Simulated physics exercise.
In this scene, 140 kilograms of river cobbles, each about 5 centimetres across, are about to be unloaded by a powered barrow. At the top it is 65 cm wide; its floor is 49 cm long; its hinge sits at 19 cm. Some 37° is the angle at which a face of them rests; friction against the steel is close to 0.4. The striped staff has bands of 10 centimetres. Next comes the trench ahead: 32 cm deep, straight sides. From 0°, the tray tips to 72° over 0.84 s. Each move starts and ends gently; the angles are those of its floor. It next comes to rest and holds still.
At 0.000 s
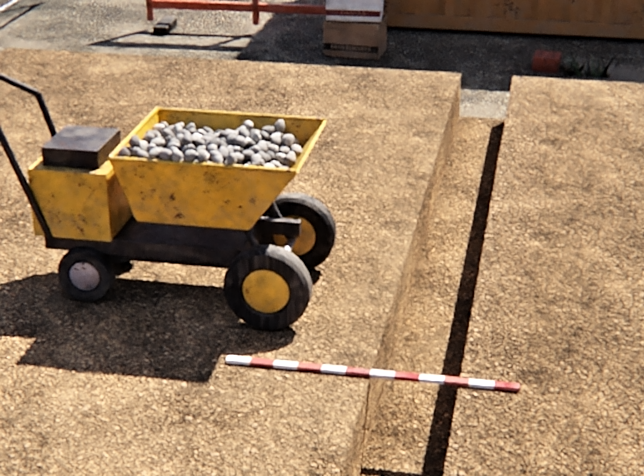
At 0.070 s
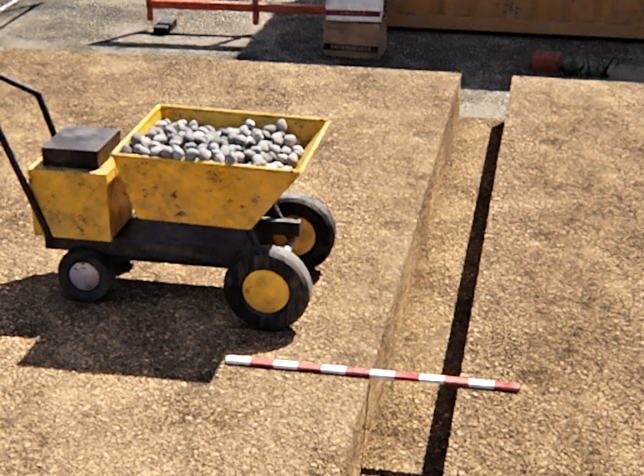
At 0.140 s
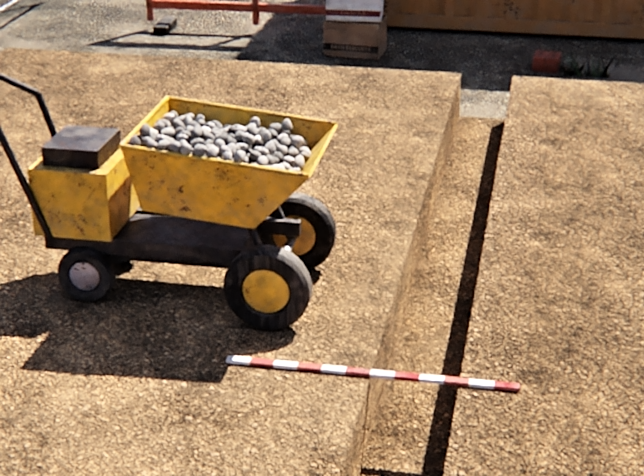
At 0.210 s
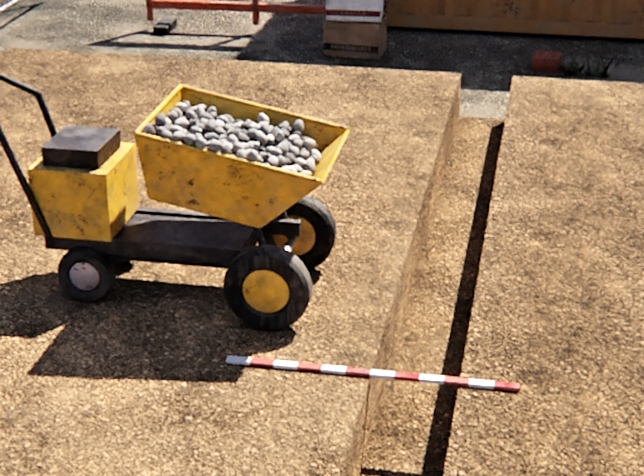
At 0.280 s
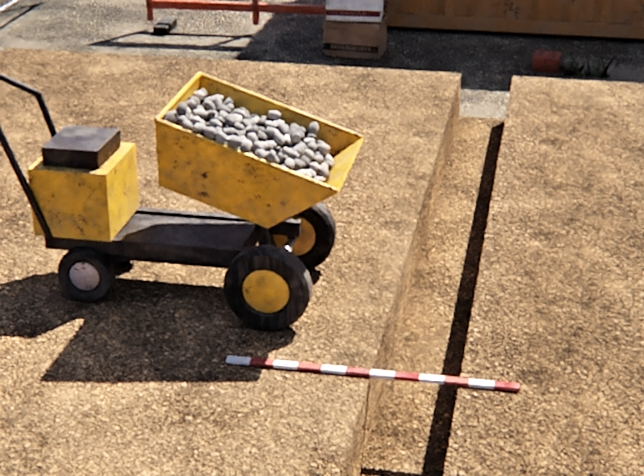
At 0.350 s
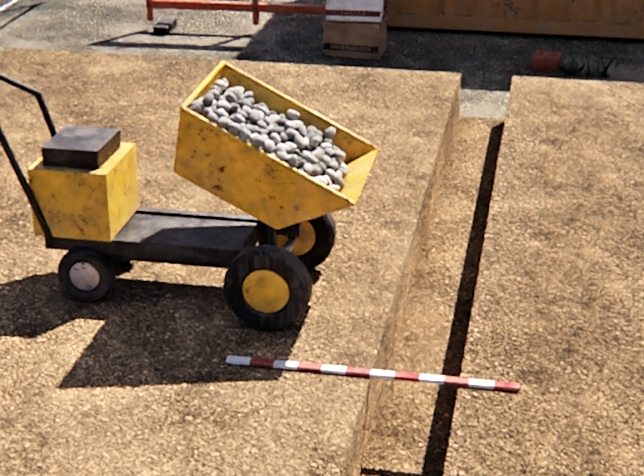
On sunlit gravelly ground beside a narrow trench, a yellow tray full of grey stones slowly tilted up toward the right on its parked black-wheeled barrow, and its shadow shifted across the ground.
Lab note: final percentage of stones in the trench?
Approx. 66 %.
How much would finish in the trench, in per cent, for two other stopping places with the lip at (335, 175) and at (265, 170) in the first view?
First place roughly 35%, second roughly 90%.
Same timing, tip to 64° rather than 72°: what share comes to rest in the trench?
In that case some 65 per cent.
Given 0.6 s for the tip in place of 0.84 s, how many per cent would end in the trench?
That works out at about 50 in a hundred.
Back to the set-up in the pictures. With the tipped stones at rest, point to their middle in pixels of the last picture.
Somewhere around (454, 349) in the last picture.
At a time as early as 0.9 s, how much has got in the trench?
Some 25 per cent.
After 0.6 s the floor is at 61°; 100 % in the tray; the foremost stones are at (395, 225).
After 0.9 s the floor is at 72°; 62 % in the tray, 26 % in the trench, 12 % past the trench; the foremost stones are at (512, 321).
After 1.3 s the floor is at 72°; 22 % in the tray, 45 % in the trench, 34 % past the trench; the foremost stones are past the picture's edge.
After 3.2 s the floor is at 72°; 0 % in the tray, 66 % in the trench, 34 % past the trench; the foremost stones are past the picture's edge.
